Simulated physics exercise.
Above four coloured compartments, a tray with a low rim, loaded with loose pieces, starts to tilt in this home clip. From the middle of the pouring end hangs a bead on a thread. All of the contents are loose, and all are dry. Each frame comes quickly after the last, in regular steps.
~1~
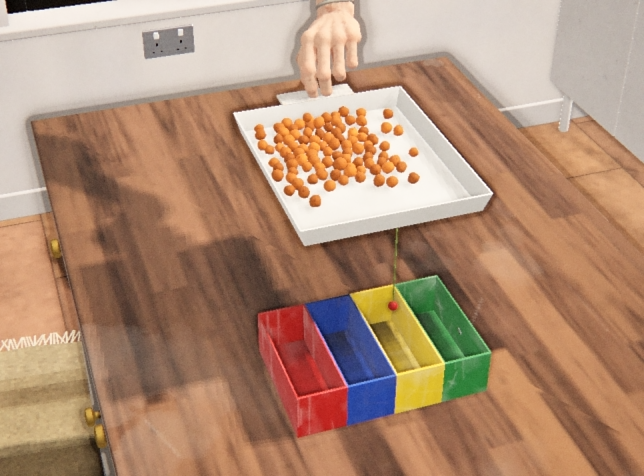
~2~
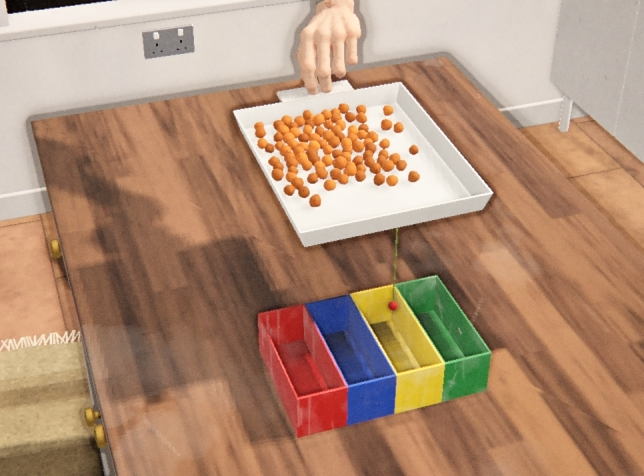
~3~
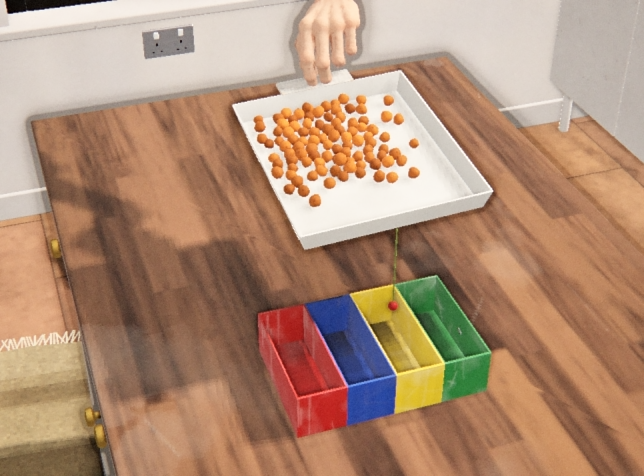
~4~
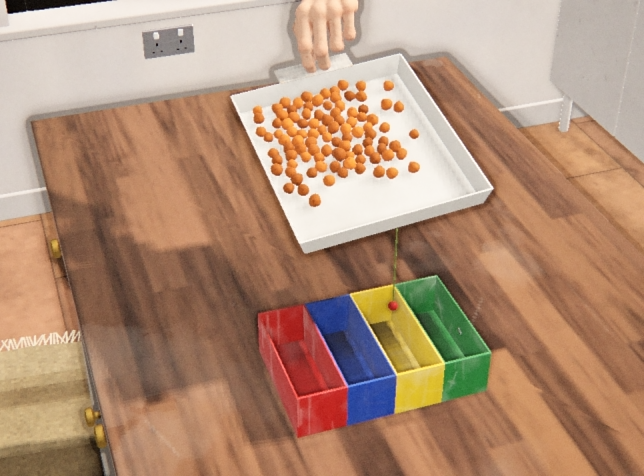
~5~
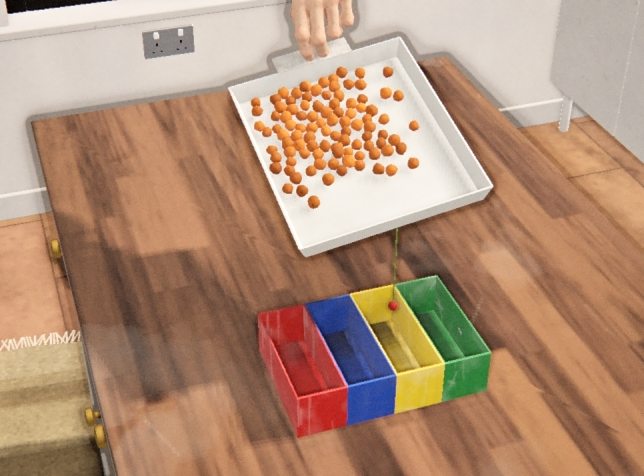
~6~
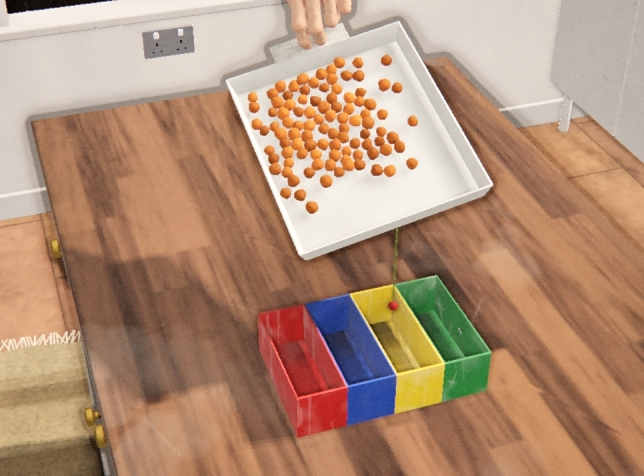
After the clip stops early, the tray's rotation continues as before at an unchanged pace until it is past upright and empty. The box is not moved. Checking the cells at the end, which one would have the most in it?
The red cell would have the most in it.
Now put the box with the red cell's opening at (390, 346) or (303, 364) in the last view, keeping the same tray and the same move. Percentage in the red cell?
First placement: Some 0 %; second placement: Some 60 %.
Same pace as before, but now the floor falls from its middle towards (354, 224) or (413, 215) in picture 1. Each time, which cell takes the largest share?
Try 1 - the red cell; try 2 - green.
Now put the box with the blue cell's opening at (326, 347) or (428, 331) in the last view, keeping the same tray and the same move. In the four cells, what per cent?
First case 100 in a hundred, second case 0 in a hundred.
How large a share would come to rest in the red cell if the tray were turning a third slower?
I'd put it near 70 per cent.
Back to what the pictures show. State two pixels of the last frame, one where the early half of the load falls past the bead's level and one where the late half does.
Earlier portion about (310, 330); later portion about (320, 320).
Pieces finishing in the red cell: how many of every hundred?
About 60 %.
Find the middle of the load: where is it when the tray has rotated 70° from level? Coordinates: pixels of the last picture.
Roughly at (321, 239).
Just after the last frame, tray tipped steeply; the larger part on the tray; about a tenth in the red cell; just a few in the blue cell; about a tenth falling or outside the box.
A moment on, tray tipped past a quarter turn; just a few on the tray; roughly two thirds in the red cell; roughly a quarter in the blue cell; just a few in the yellow cell; about a tenth falling or outside the box.
Further on, tray tipped past a quarter turn; roughly two thirds in the red cell; roughly a third in the blue cell; just a few in the yellow cell; about a tenth falling or outside the box.
When it is over, tray tipped past a quarter turn; roughly two thirds in the red cell; roughly a third in the blue cell; just a few in the yellow cell; not one in the green cell; about a tenth outside the box.
